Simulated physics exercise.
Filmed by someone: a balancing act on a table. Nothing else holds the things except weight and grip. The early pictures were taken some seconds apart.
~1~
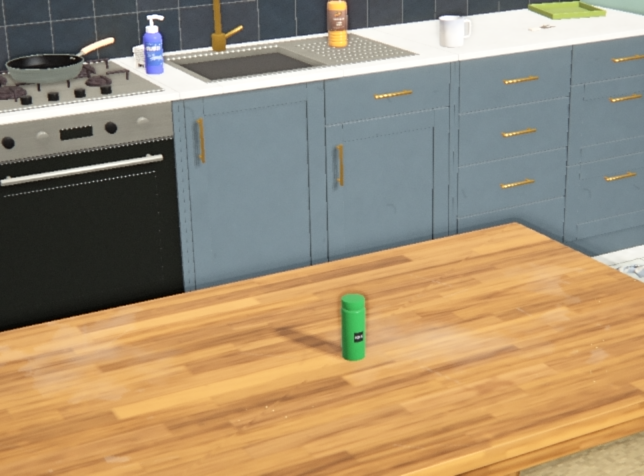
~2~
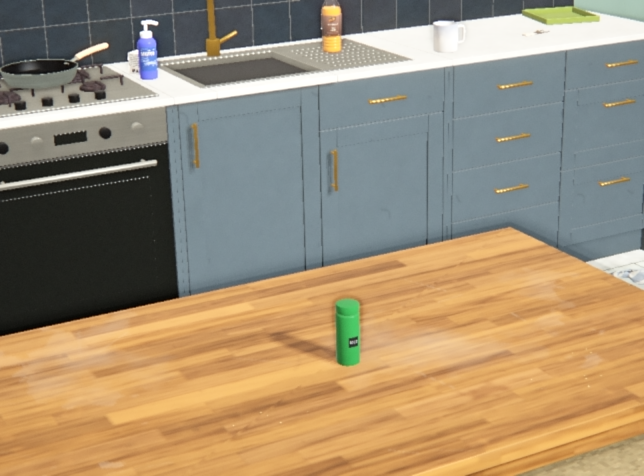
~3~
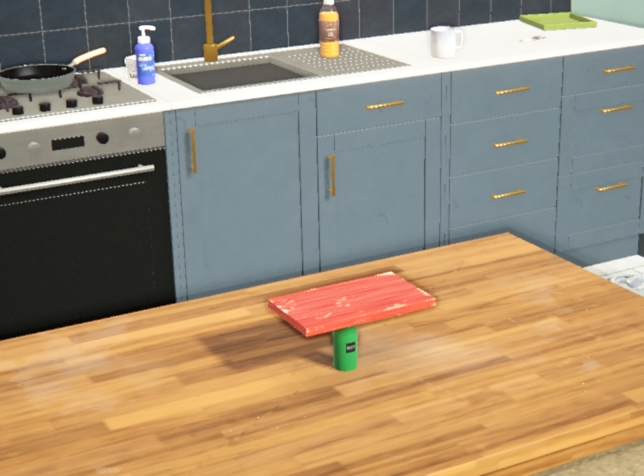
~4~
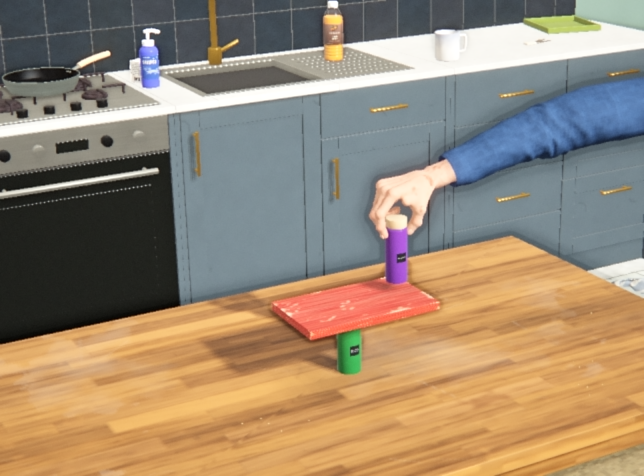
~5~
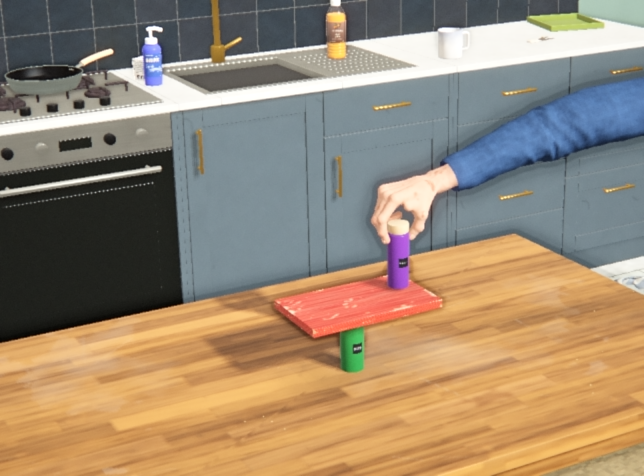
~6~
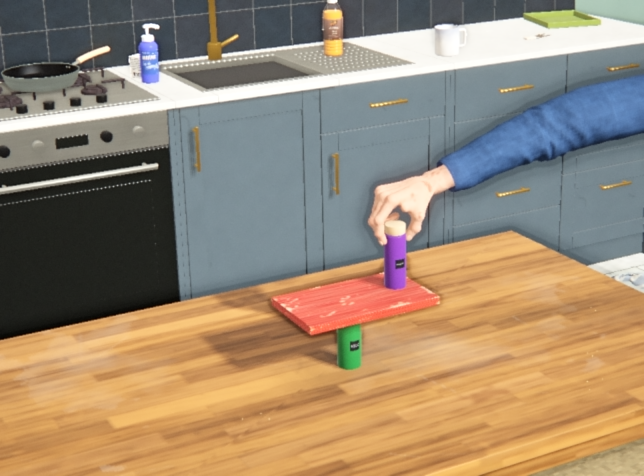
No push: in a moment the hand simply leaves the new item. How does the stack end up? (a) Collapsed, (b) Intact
a, collapsed.
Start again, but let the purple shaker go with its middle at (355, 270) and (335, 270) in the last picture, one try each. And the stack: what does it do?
Case A: It survives; case B: It survives.
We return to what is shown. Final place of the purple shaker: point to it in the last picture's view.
Look near (426, 333) in the final picture.
Then, 0.40 s after the last picture, purple shaker now fallen; red board tipped 63° from how it was.
Then, 0.50 s after the last picture, red board tipped 66° from how it was.
Then, 0.80 s after the last picture, red board now fallen; green shaker on its side.
Then, 0.90 s after the last picture, green shaker on its side.
By the end, fallen, red board, green shaker and purple shaker. Seen from the same camera at the end, purple shaker near (426, 333). The stack comes apart.
